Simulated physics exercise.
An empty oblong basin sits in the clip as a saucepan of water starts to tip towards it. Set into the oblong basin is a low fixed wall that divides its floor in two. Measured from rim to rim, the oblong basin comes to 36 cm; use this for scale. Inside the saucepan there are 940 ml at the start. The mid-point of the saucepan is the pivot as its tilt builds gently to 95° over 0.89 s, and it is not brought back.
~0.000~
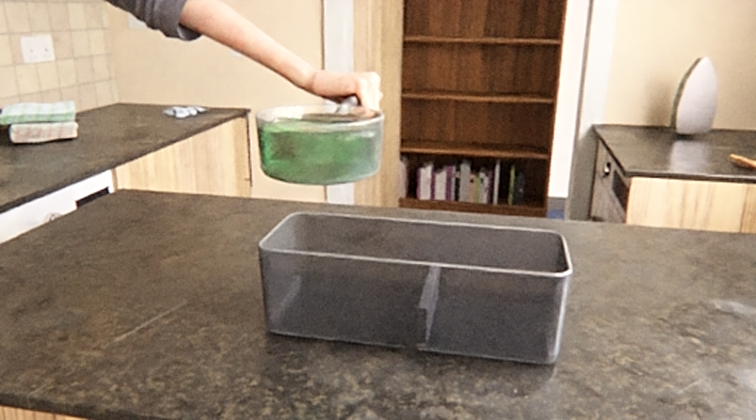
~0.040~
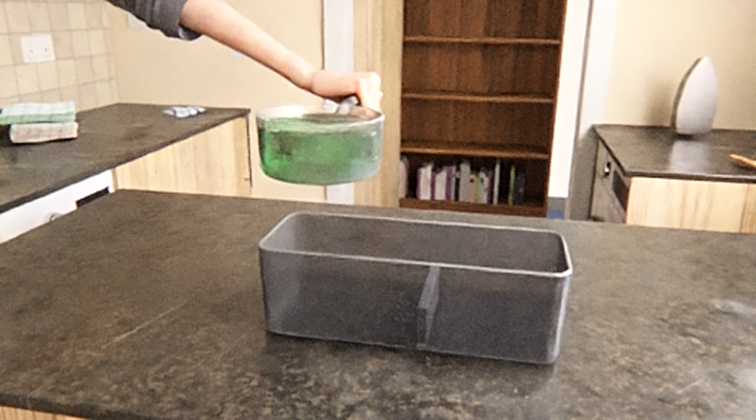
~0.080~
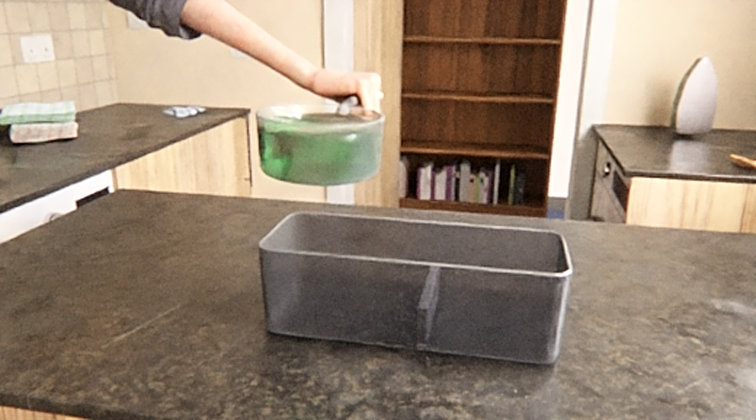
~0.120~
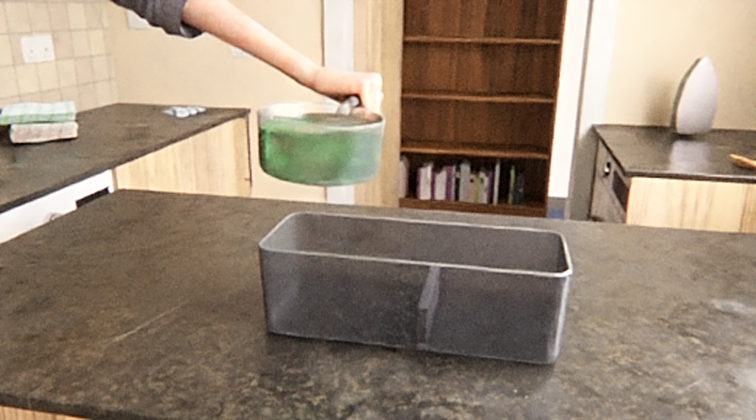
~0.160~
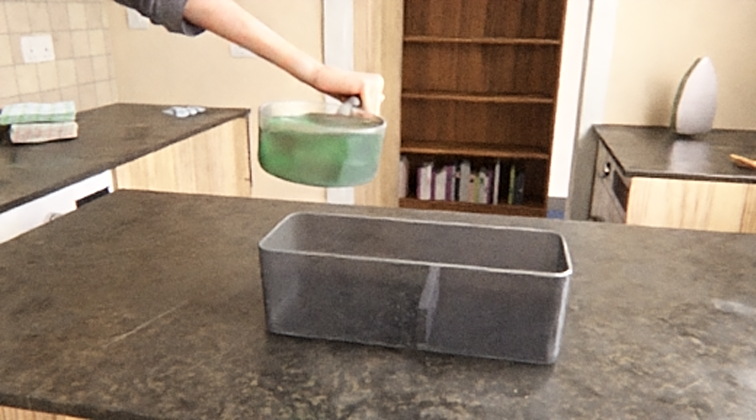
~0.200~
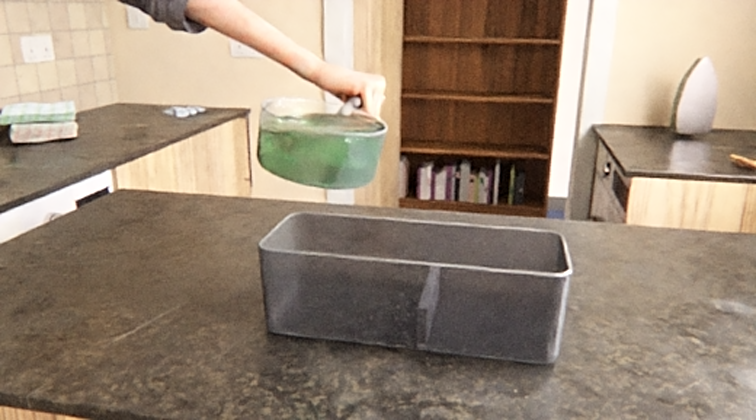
A hand held a saucepan of green water above an empty, see-through grey oblong basin with a low divider on a dark countertop, then slowly tilted the pan slightly down to the right.
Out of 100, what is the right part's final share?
About 44 out of 100.
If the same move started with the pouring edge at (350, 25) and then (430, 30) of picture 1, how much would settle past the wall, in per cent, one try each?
35 in a hundred, followed by 90 in a hundred.
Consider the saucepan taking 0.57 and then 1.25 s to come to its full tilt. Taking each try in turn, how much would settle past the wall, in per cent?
Result: 30 per cent, then 50 per cent.
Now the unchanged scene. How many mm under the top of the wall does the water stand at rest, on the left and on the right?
For the left, around 32 mm; for the right, around 32 mm.
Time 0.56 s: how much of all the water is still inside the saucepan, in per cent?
Still held: Roughly 52 % of the total.
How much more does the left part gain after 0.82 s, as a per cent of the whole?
Some 18 per cent.
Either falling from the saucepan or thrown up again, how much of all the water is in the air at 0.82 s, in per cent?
Near 7 percent.
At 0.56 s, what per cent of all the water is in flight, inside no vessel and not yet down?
I'd say close to 34 per cent.
Then, 0.56 s in, the tilt is 66° and 53 per cent is still to pour, 5 is left of the wall and 9 right of it.
Then, 0.82 s in, the tilt is 94° and 11 per cent is still to pour, 38 is left of the wall and 44 right of it.
Then, 1.09 s in, the tilt is 95° and 2 per cent is still to pour, 52 is left of the wall and 44 right of it.
Then, 1.39 s in, the tilt is 95° and 0 per cent is still to pour, 55 is left of the wall and 44 right of it.
Finally, 55 per cent lies left of the wall, 44 right of it and 1 outside.
